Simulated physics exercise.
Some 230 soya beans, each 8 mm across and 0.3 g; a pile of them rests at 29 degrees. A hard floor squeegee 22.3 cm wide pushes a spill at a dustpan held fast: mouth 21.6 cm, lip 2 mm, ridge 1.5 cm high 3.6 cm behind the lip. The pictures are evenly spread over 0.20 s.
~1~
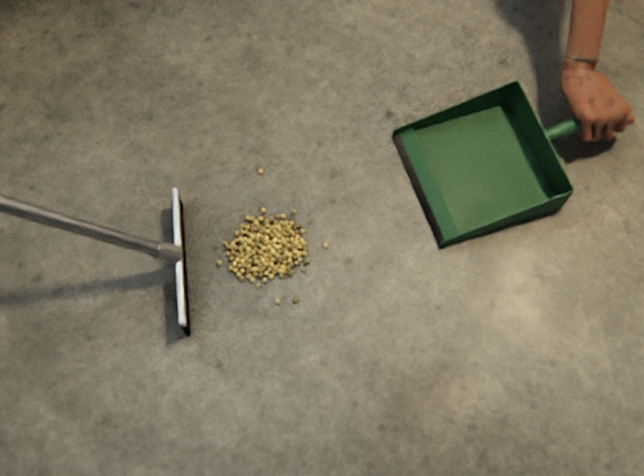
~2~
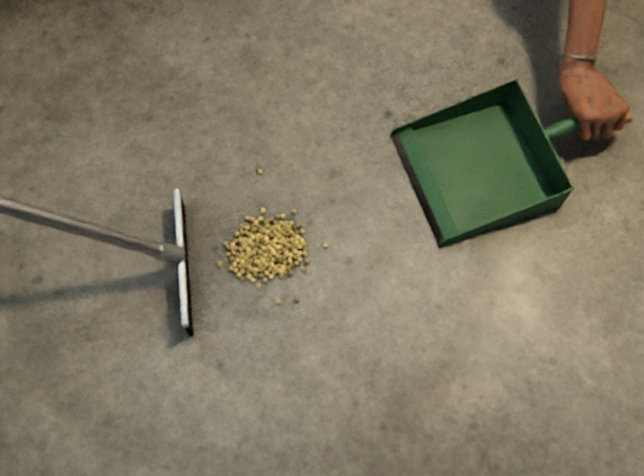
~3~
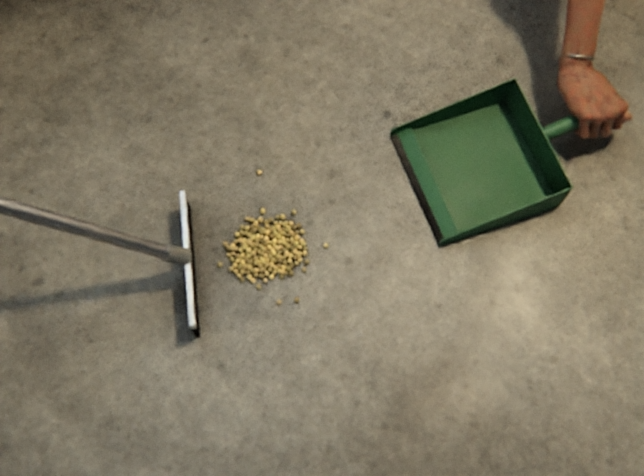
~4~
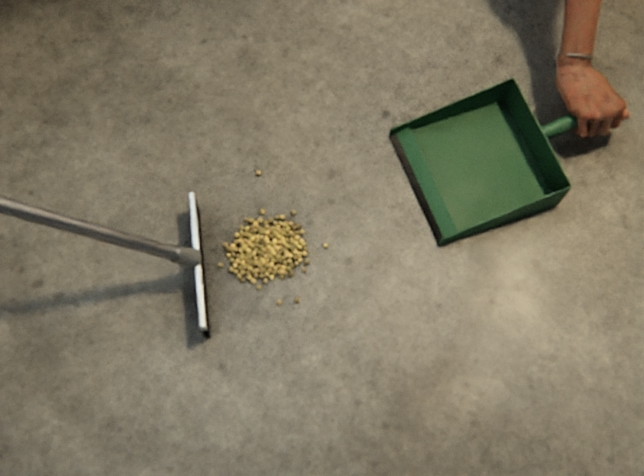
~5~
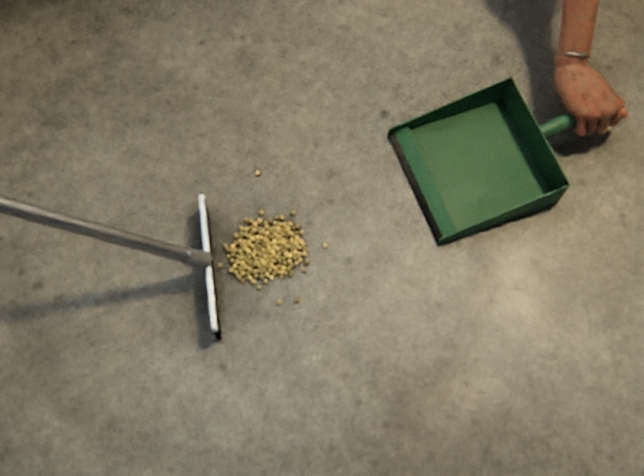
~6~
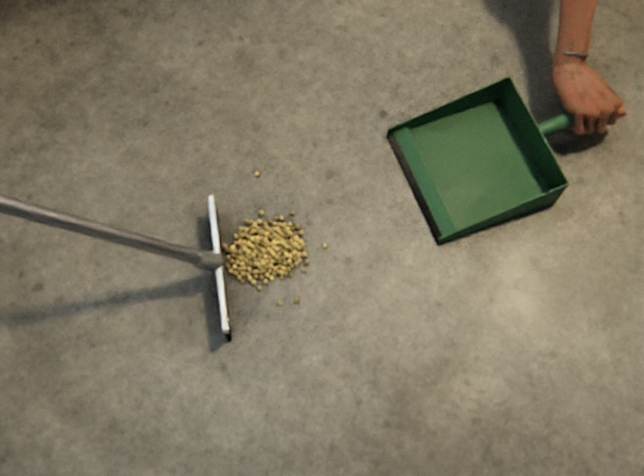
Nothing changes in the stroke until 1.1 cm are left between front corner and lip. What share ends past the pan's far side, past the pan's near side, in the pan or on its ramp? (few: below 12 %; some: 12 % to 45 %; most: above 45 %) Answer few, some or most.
Past the pan's far side: Few; past the pan's near side: Most; in the pan or on its ramp: Few.
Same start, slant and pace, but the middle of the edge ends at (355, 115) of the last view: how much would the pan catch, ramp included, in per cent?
Some 0 per cent.
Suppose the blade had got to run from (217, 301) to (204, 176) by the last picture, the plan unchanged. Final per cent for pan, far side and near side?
Pan 0, far 10, near 5.
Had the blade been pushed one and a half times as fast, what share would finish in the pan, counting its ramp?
It would be near 10 per cent.
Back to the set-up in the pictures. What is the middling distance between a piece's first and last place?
Some 30 cm.
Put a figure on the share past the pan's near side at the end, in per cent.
Roughly 50 per cent.
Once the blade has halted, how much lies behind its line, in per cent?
Roughly 35 per cent.
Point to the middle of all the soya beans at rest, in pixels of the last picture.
At about (437, 247).
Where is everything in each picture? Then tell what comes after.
The first frame shows blade from (183, 323) to (176, 194), moved 0.0 cm, 0 of the pieces shifted so far; middle of the pieces at (266, 248); pan at (486, 169).
The second frame shows blade from (186, 324) to (178, 195), moved 0.3 cm, 0 of the pieces shifted so far; middle of the pieces at (266, 248).
The third frame shows blade from (193, 326) to (184, 196), moved 1.3 cm, 0 of the pieces shifted so far; middle of the pieces at (266, 249).
The fourth frame shows blade from (204, 327) to (193, 198), moved 2.8 cm, 0 of the pieces shifted so far; middle of the pieces at (266, 249).
The fifth frame shows blade from (215, 329) to (202, 199), moved 4.4 cm, 0 of the pieces shifted so far; middle of the pieces at (266, 250).
The sixth frame shows blade from (226, 330) to (212, 201), moved 6.0 cm, 1 of the pieces shifted so far; middle of the pieces at (266, 250); pan at (481, 165).
Then, 0.40 s after the last picture, middle of the blade 20 cm from the lip; 0 % over the lip, far side 0 %, near side 20 %.
Then, 0.66 s after the last picture, middle of the blade 10 cm from the lip; 0 % over the lip, far side 0 %, near side 40 %.
Then, 1.04 s after the last picture, middle of the blade 3 cm from the lip; 10 % over the lip, far side 0 %, near side 50 %.
In the end, far side 0 %, near side 50 %, pan 5 %, in front of the lip or behind the blade 40 %.
